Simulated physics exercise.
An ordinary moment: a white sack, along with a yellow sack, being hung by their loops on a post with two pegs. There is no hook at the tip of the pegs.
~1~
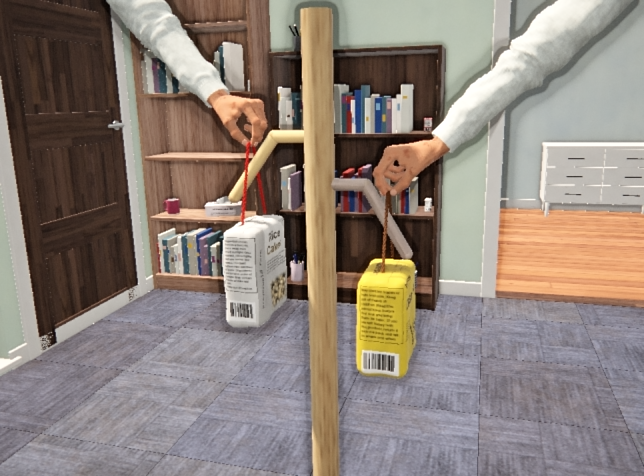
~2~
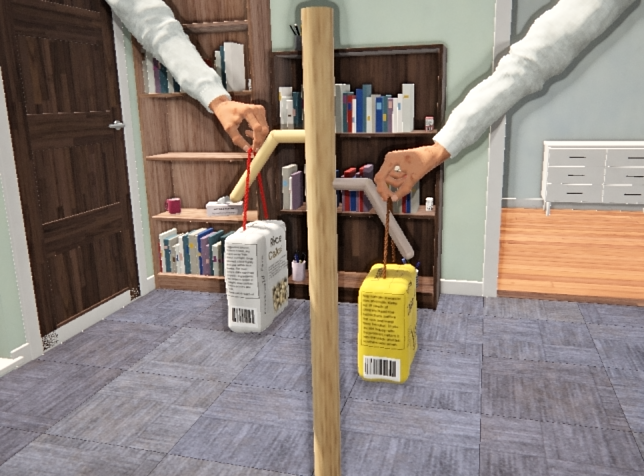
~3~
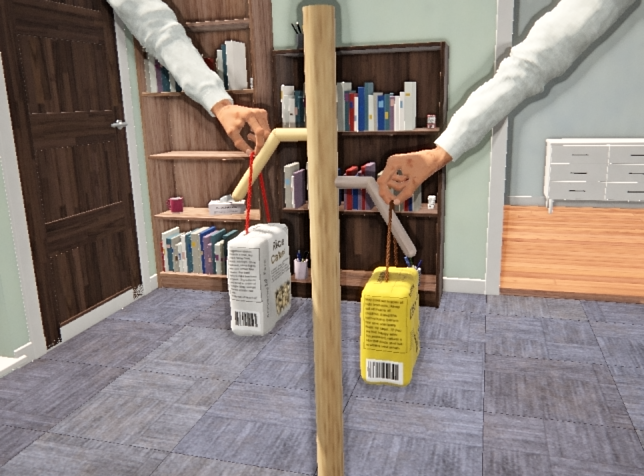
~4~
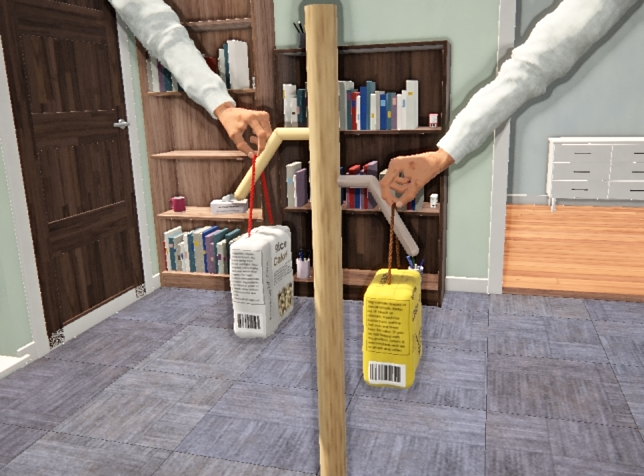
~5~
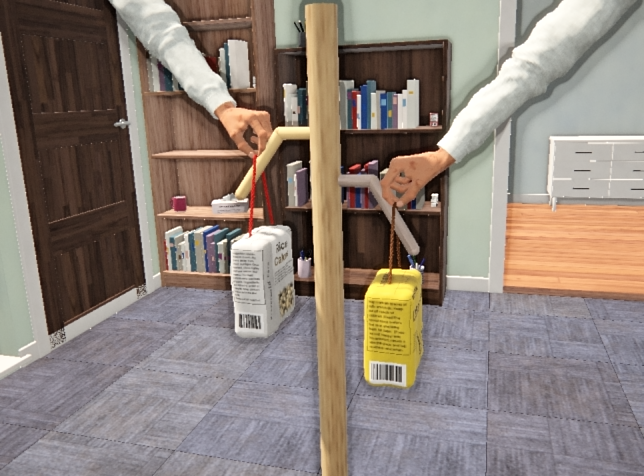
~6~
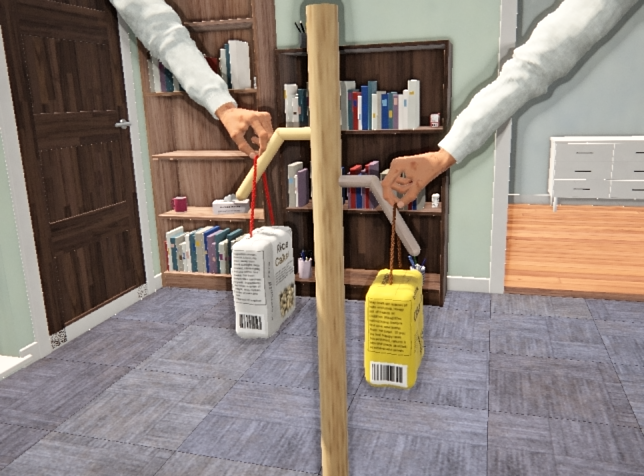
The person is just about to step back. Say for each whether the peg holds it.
At the end, the white sack ends up off its peg, the yellow sack ends up off its peg.
Then, 0.26 s after the last picture, white sack falling near (270, 359); yellow sack falling near (396, 408).
Then, 0.48 s after the last picture, white sack on the floor; yellow sack on the floor.
At rest, white sack on the floor; yellow sack on the floor. The white sack comes down and the yellow sack slips off its peg.
